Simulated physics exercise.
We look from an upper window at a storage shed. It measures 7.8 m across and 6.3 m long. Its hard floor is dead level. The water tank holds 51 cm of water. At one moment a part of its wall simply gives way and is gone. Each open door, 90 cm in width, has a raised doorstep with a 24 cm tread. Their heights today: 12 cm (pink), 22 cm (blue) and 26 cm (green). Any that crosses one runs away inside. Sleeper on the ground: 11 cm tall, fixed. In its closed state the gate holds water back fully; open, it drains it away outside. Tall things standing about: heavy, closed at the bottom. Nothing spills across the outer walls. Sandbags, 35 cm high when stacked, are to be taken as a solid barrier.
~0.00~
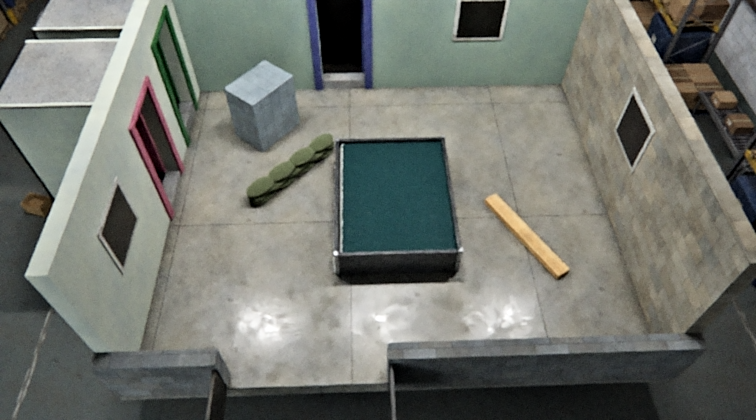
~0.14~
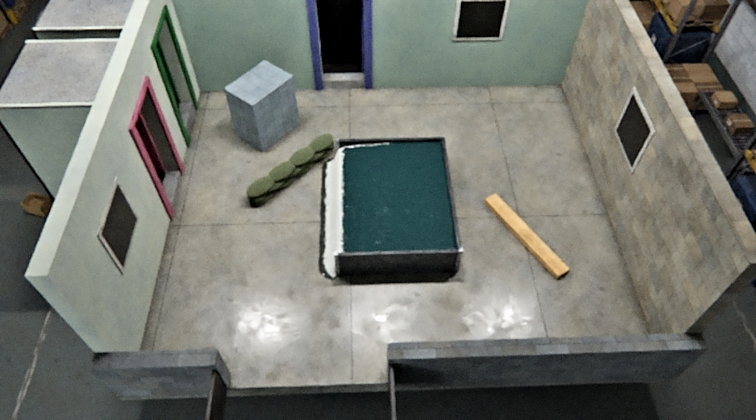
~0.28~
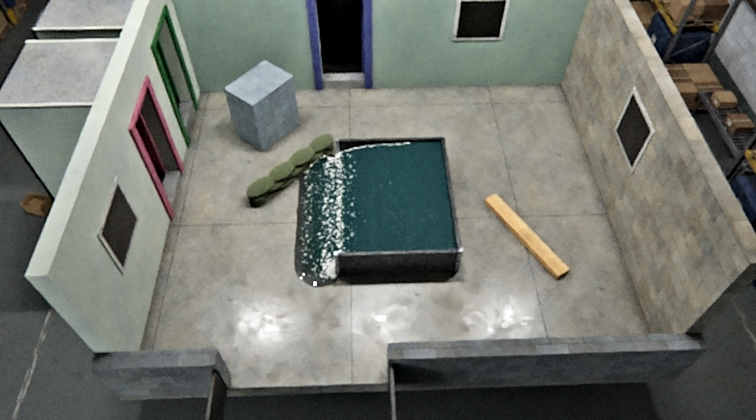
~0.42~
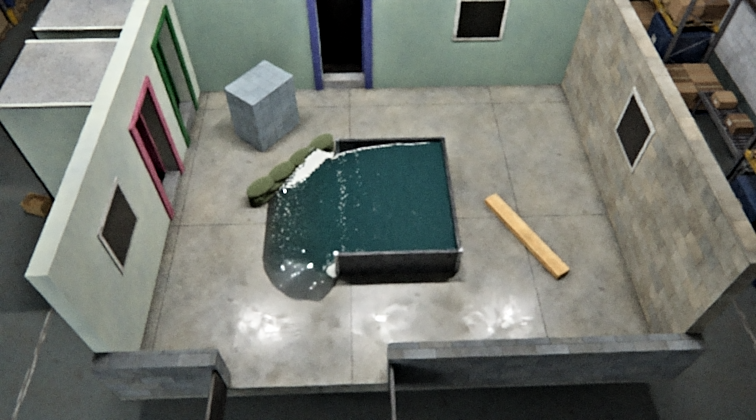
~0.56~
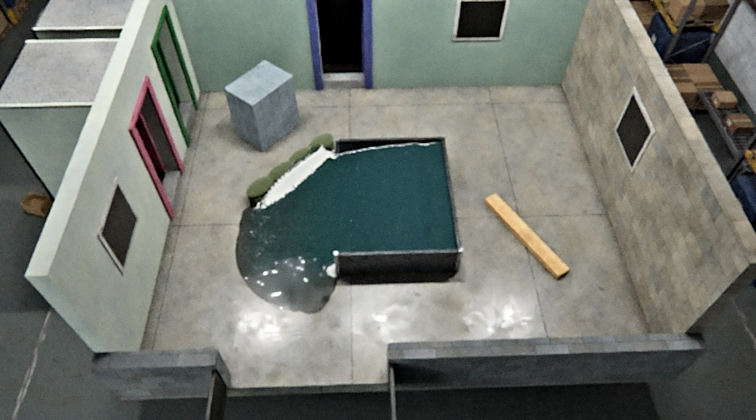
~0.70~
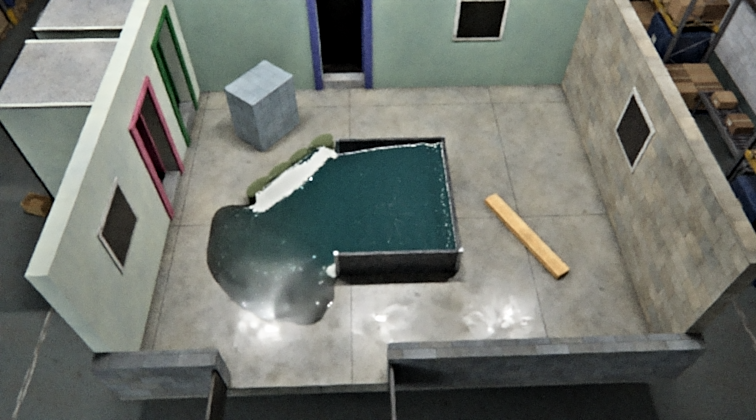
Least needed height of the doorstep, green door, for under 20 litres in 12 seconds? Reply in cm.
Some 6.5 cm.
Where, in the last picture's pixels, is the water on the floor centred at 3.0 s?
Centre of mass: About (282, 246) px.
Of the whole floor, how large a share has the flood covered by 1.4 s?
Roughly 20 percent.
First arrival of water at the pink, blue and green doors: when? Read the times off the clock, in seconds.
Pink 1.3 s, blue 5.0 s, green 2.4 s.
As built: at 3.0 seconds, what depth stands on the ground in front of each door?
Depths, in cm - pink: 10, blue: 0, green: 3.
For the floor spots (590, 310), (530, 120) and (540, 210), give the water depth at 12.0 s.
Roughly 4, then 4, then 3 cm.
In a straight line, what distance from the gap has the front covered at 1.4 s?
I make it some 3.6 m.
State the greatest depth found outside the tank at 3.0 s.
I'd estimate roughly 40 cm.
After 1.4 s water covers 20 % of the floor, deepest (38 cm) near (161, 261); it has not reached the green door.
After 3.0 s water covers 35 % of the floor, deepest (40 cm) near (135, 375); 3 cm at the green door, 0 litres in over its 26 cm doorstep.
After 12.0 s water covers 95 % of the floor, deepest (8 cm) near (583, 149); 7 cm at the green door, 0 litres in over its 26 cm doorstep.
At the green door as built, the water arrived by 2.5 s and peaked near 11 cm at 7.2 s.
Run again over the same 12 s with other heights there, 25 litres in over 6 cm, 16 litres over 7 cm. The limit of 20 litres is kept from about 6.5 cm up.
